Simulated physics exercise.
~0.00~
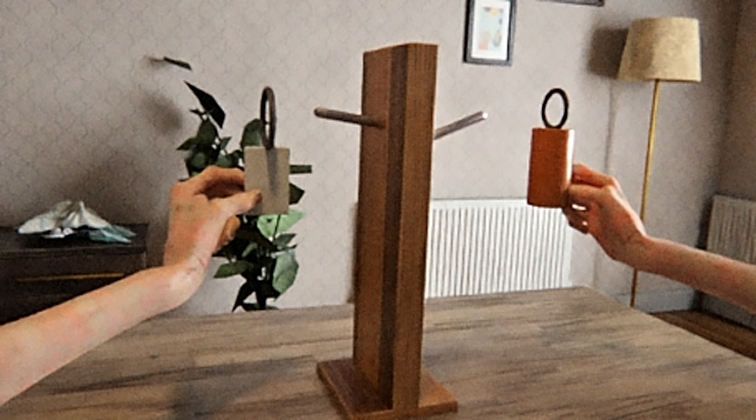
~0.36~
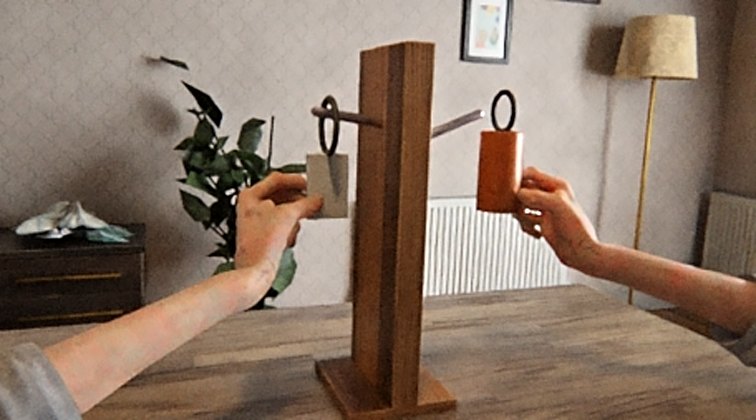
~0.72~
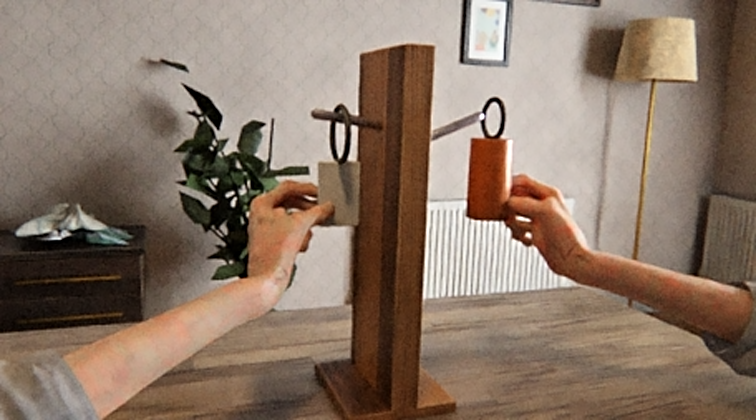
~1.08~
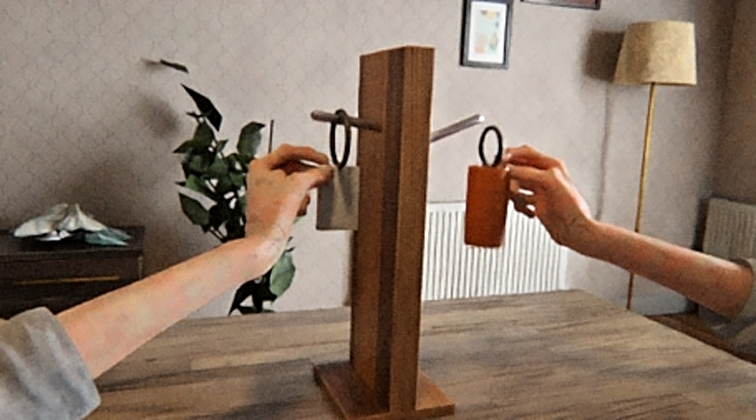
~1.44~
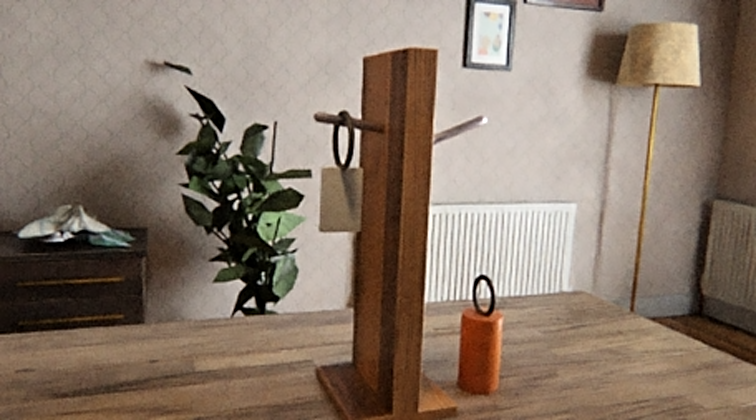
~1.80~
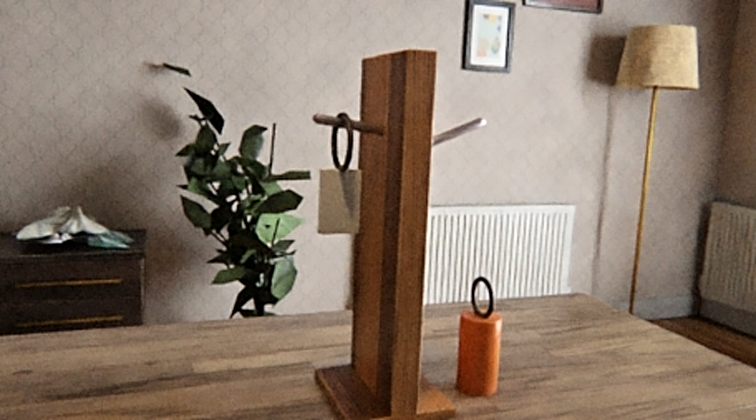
To begin with, two hands hold a pale tag on the left and an orange lantern-like block on the right, each topped with a dark ring, on either side of a wooden stand with two pegs. Both hands move inward, bringing the rings up to the pegs. The tag's ring settles around the left peg, while the orange piece lowers beside the right one. Once the hands are gone, the pale tag hangs from its peg. The orange piece has dropped to the table, where it stands upright beside the stand, its ring on top.
